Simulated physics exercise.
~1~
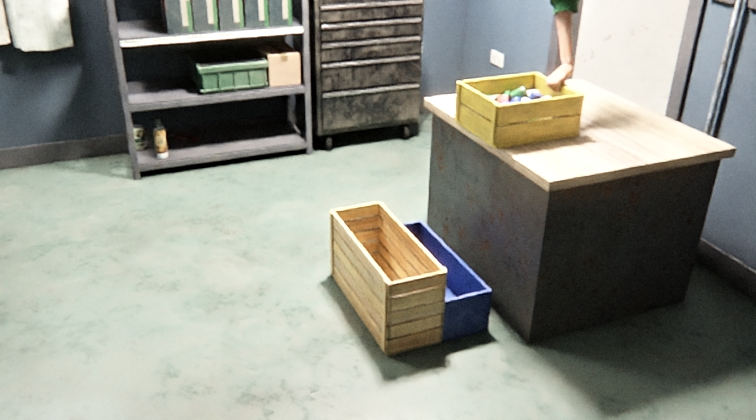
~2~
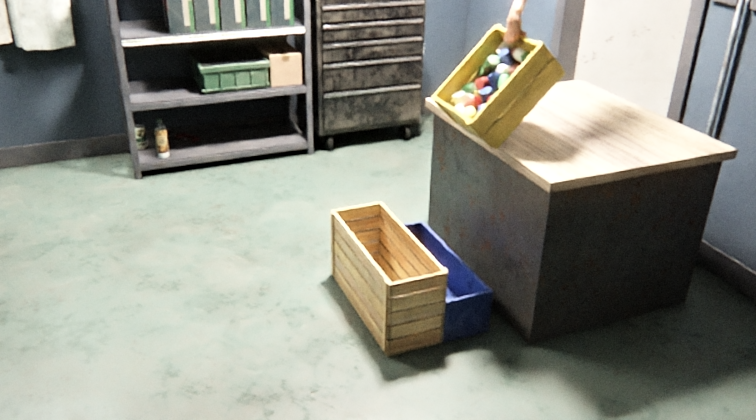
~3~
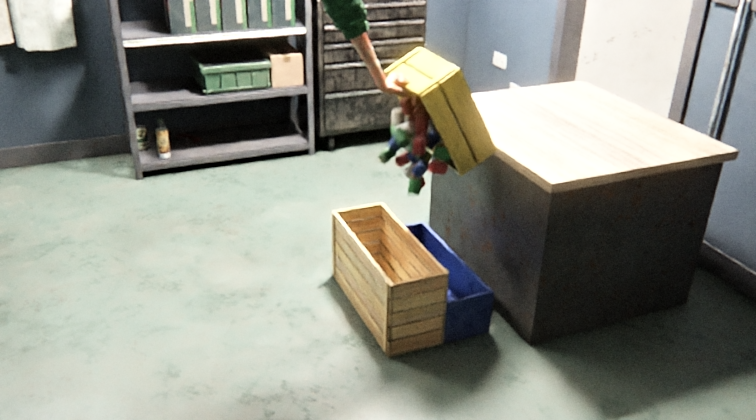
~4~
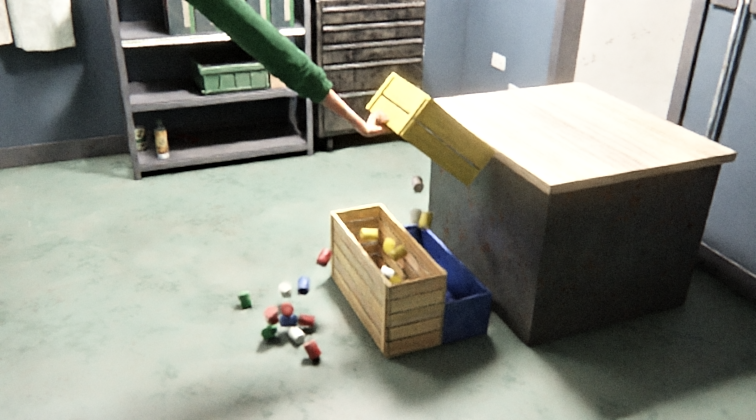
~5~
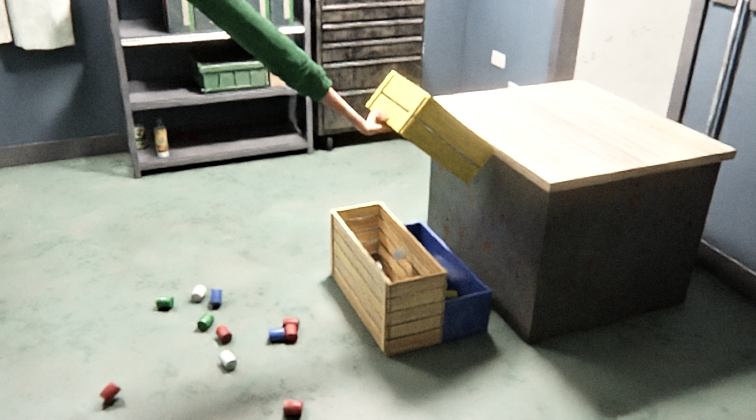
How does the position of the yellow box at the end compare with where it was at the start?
At the start the yellow box sits upright on top of the bench. By the end it is farther left and slightly lower, held tipped over past the bench's edge above the totes.
